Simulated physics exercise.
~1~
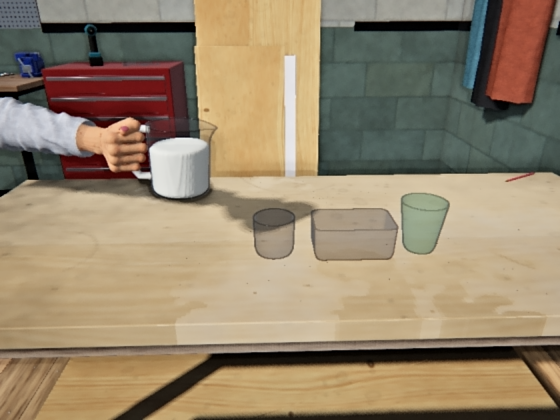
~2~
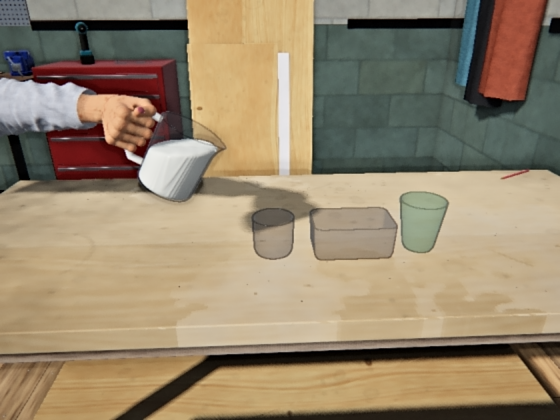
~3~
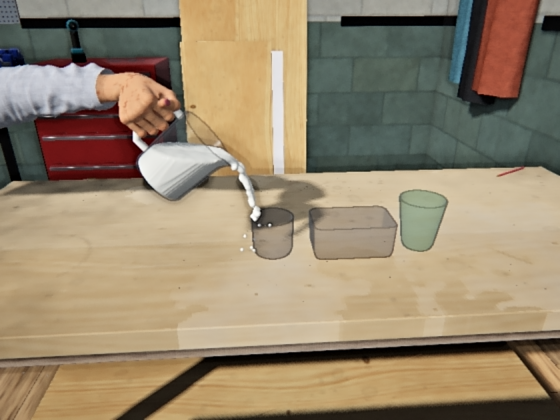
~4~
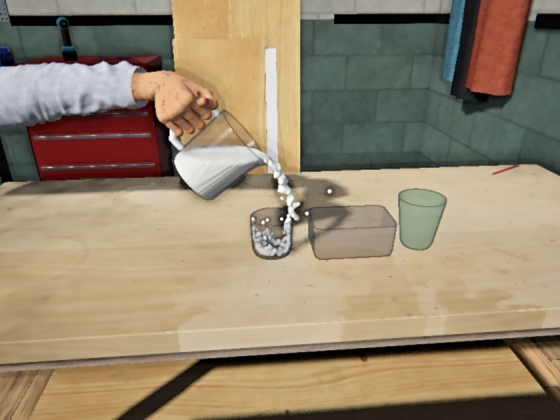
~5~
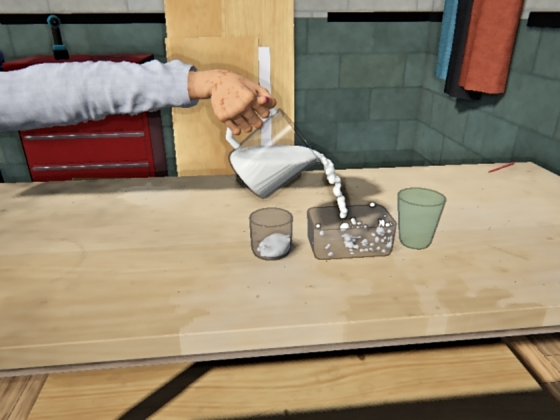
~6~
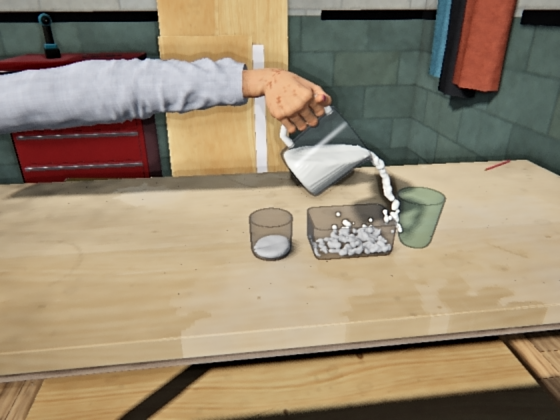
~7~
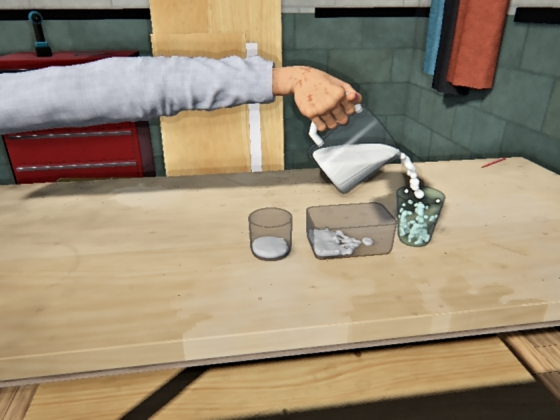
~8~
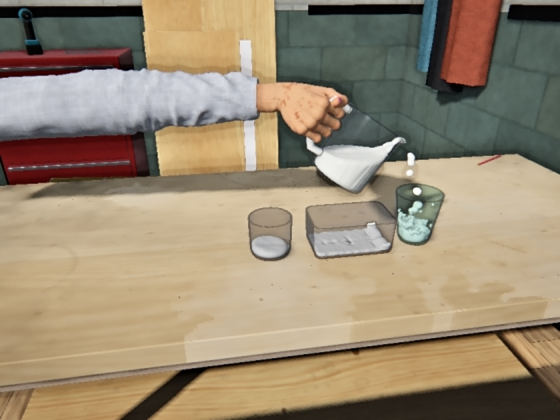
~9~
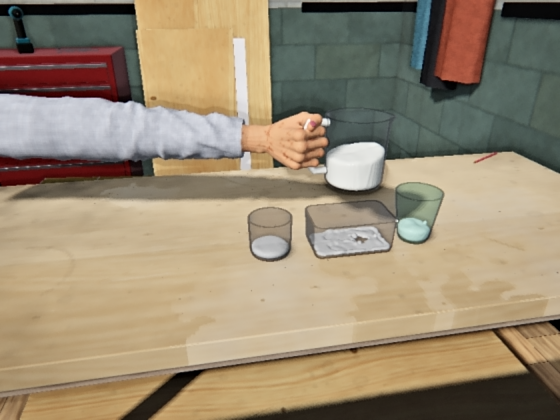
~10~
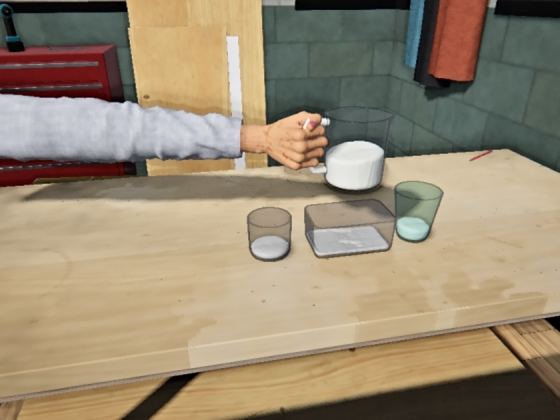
A hand tilts a pitcher, pours milk into three containers rightwards, then rights it.
